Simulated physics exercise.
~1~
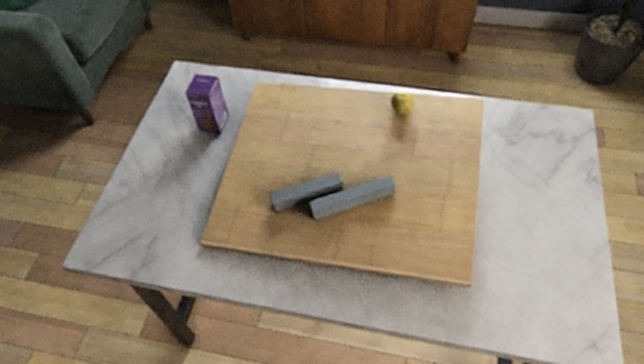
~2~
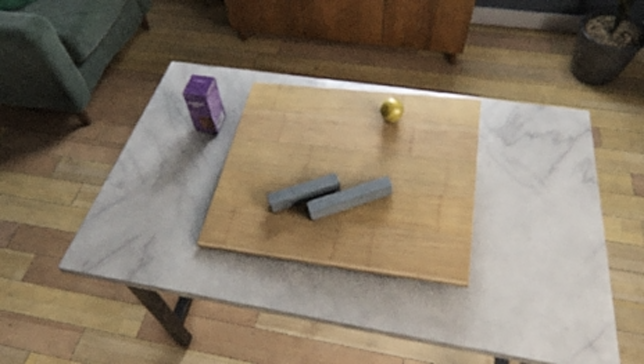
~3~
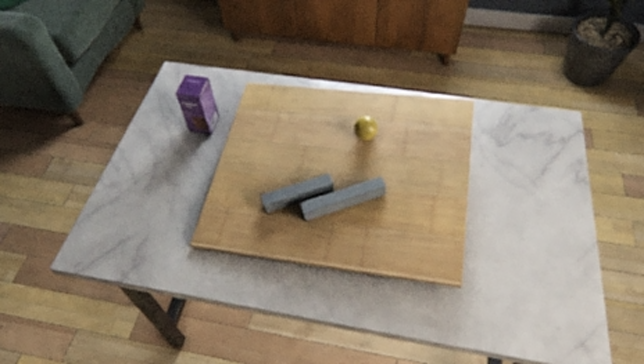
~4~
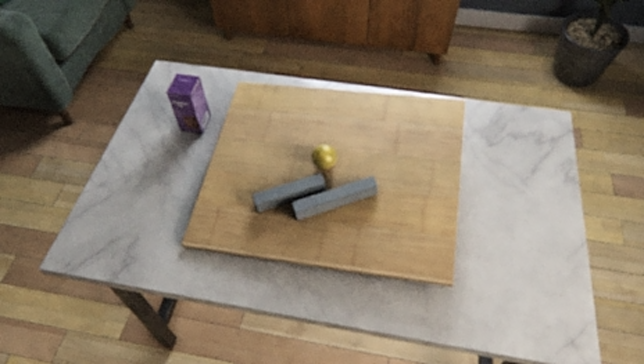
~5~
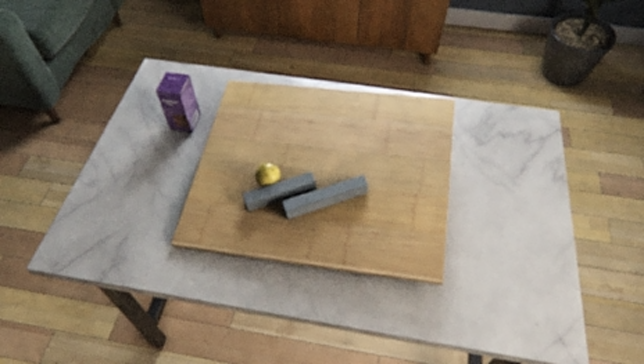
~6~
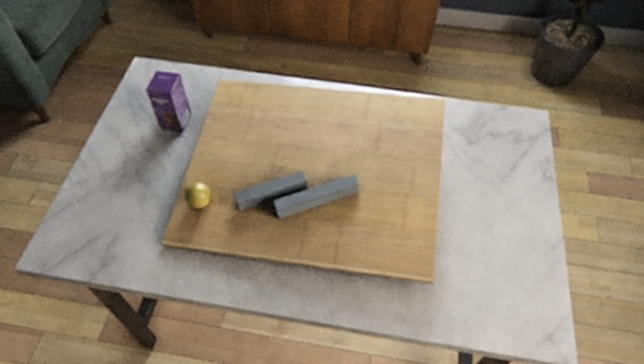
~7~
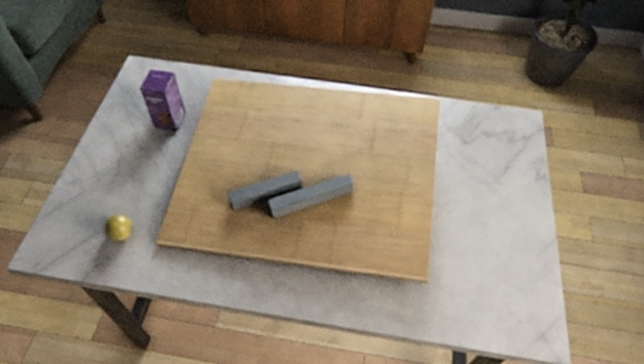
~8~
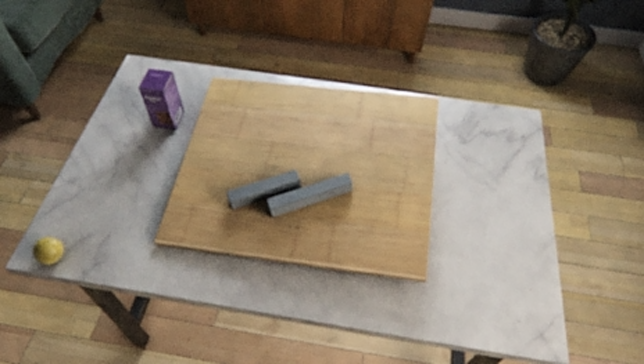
The clip shows a small yellow apple rolling left and toward the viewer across a wooden board on a marble table, passing behind two gray blocks, leaving the board over its left edge, and ending near the tabletop's front left corner, while a purple carton stays put.
